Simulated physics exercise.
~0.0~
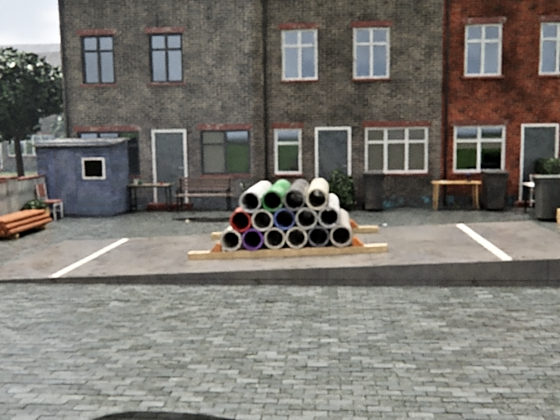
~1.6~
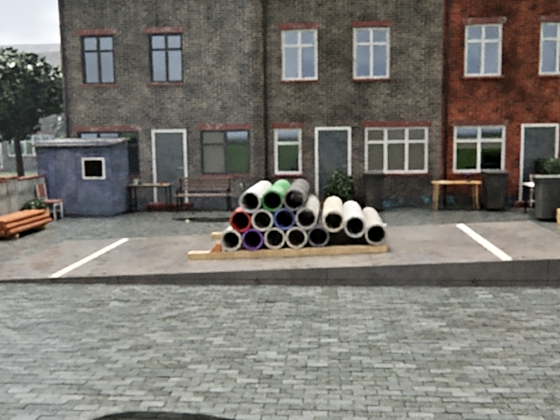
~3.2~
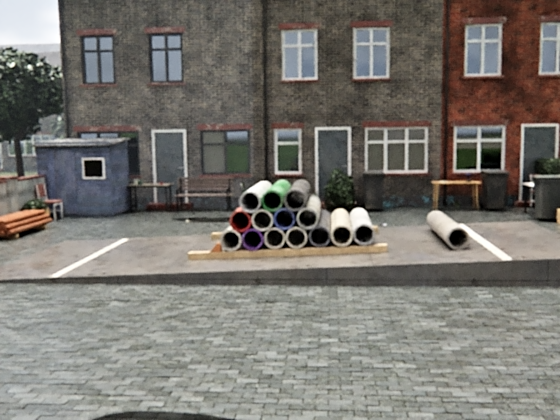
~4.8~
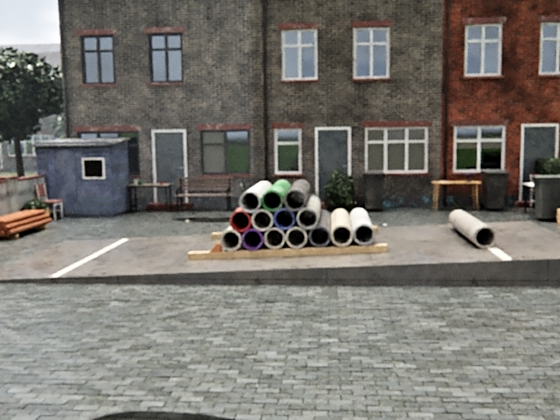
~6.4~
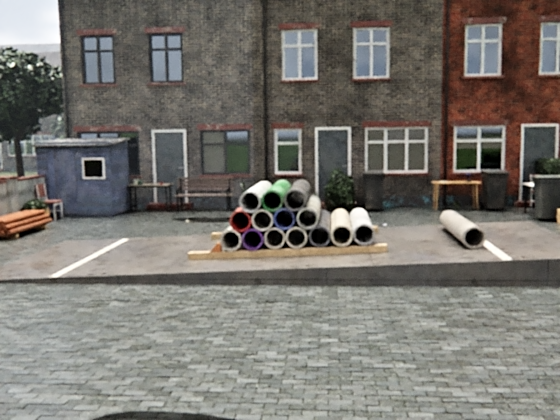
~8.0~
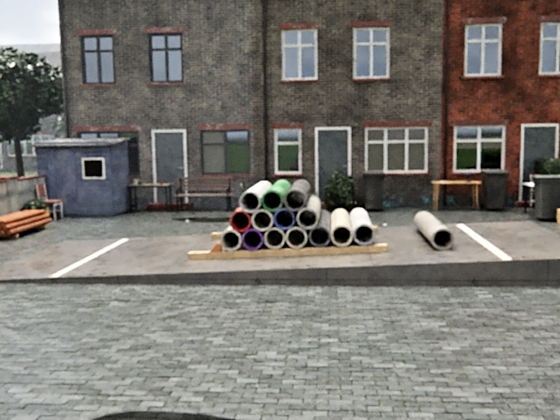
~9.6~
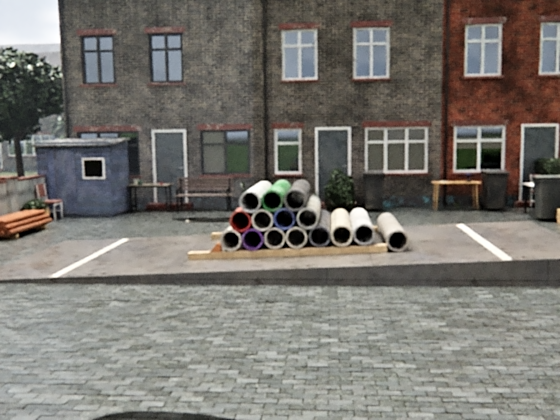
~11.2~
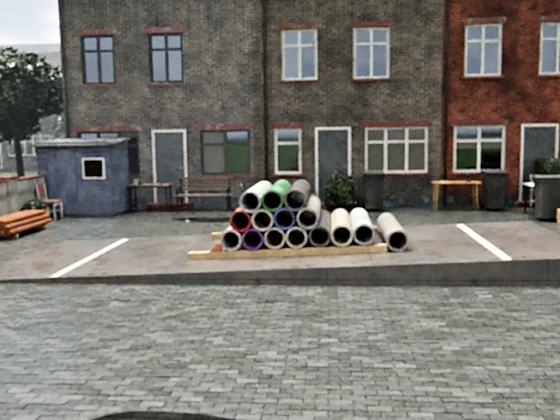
To begin with, concrete pipes, a few of them coloured green, blue, purple and red, sit in a neat stack on timber bearers in front of a row of brick houses. The chock on the right goes, and the plain grey pipes at that end drop and spread outward. One of them rolls off to the right across the pad, slowing as it nears the white line. It halts short of crossing, then rolls back to the left. It ends at rest beside the right end of the slumped stack, while the coloured pipes stay in place.
